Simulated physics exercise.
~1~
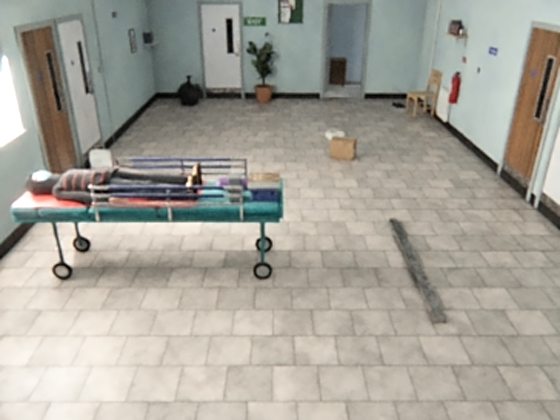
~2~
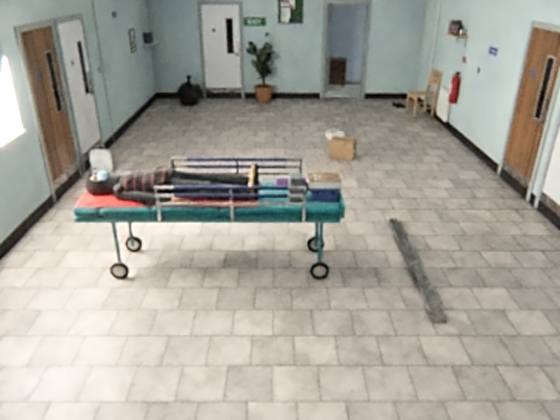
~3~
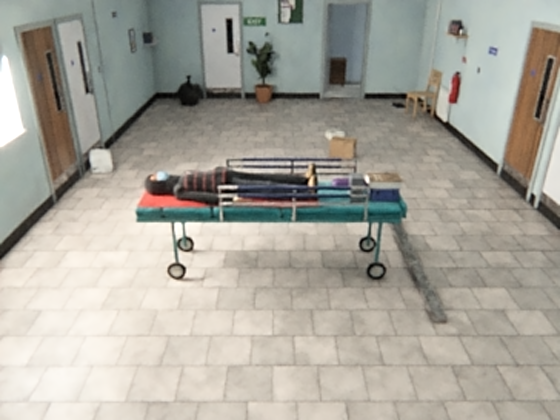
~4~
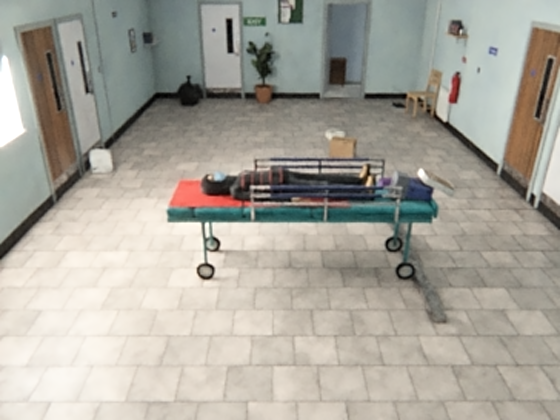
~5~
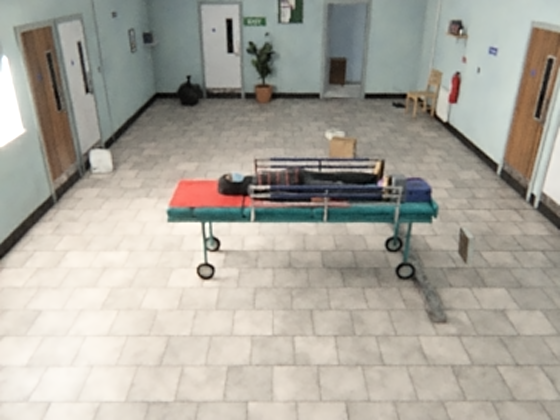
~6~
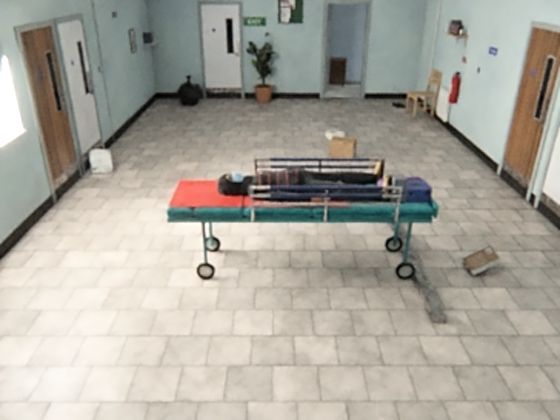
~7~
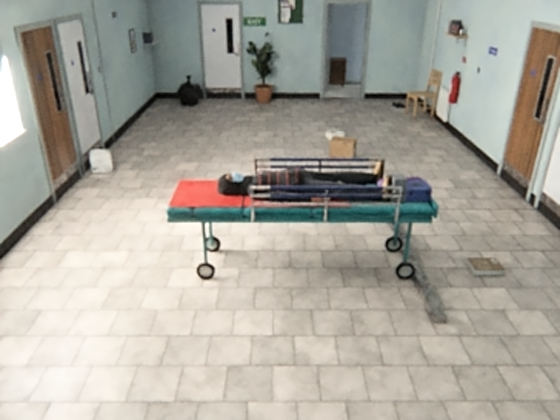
A tiled hallway with pale green walls, wooden doors and a potted plant at the back is seen from a raised, still viewpoint. A dark-clothed figure lies face up on a teal and red gurney with side rails, with a blue case, a brown folder and other small items near the feet. The gurney rolls right toward a grey sill on the floor and stops short there without tipping. The figure slides a little toward the foot end, and the folder flies off, tumbles and lands flat on the tiles, while the case and the figure stay aboard.
